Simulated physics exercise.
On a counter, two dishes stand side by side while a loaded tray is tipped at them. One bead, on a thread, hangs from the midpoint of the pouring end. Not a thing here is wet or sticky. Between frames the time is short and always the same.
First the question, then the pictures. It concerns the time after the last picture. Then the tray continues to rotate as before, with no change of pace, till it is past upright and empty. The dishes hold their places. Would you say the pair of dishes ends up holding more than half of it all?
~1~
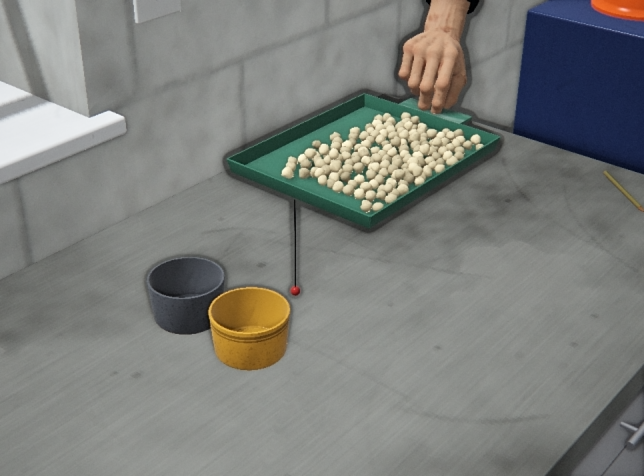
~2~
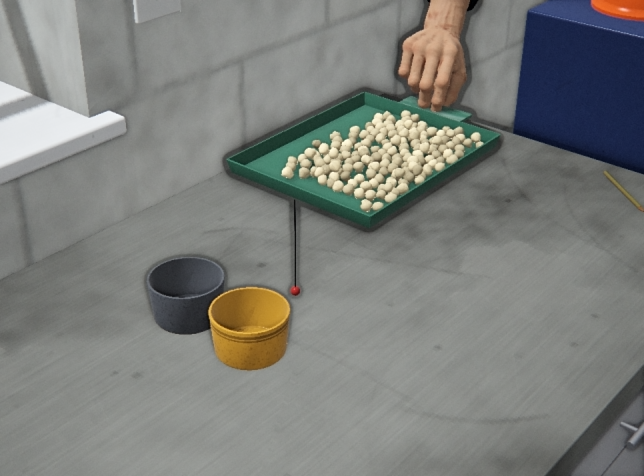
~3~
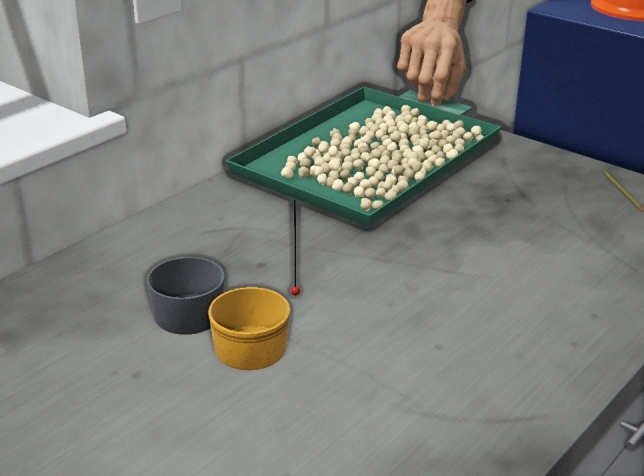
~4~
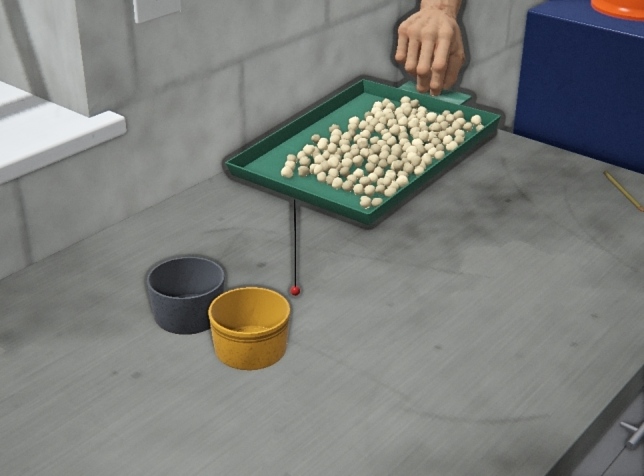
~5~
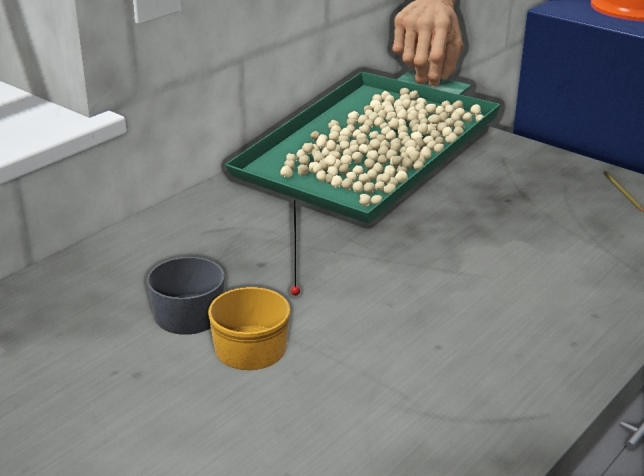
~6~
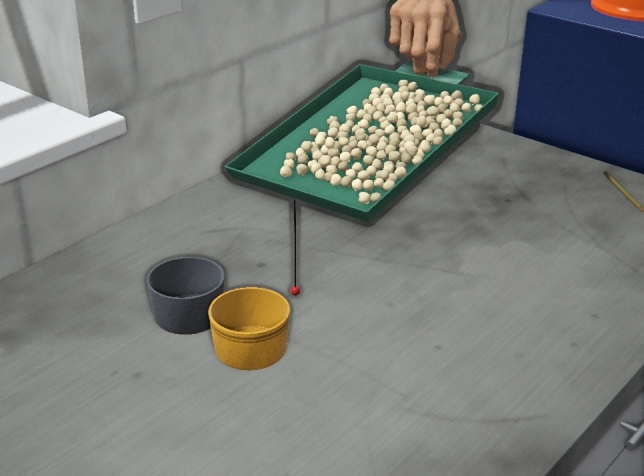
So the dishes get the majority of the load, I reckon.
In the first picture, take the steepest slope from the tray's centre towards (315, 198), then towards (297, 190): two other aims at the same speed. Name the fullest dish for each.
Try 1: Right-side dish. Try 2: Right-side dish.
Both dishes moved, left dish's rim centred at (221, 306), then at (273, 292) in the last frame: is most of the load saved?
In the first position a majority, in the second a minority.
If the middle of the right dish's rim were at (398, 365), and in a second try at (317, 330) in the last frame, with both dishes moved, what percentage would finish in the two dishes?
Around 0 and around 50 per cent, in that order.
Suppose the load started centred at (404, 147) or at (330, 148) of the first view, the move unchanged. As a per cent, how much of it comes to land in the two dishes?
About 60 and 60 per cent.
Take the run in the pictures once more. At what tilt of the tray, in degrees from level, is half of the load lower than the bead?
110° or so.
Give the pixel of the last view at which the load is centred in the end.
Roughly pixel (244, 341).
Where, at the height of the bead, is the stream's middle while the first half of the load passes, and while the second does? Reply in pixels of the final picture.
I'd say around (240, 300) at first, then around (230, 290).
Soon, tray tipped steeply; nearly all on the tray; a stray few in the left dish; a stray few in the air.
A while on, tray tipped right over; nearly all on the tray; a stray few in the left dish; a stray few outside both; a stray few in the air.
Towards the end, tray tipped past a quarter turn; about half in the right dish; a small part in the left dish; about a third outside both; a stray few in the air.
Finally, tray tipped past a quarter turn; about half in the right dish; a small part in the left dish; about a third outside both; a stray few in the air.
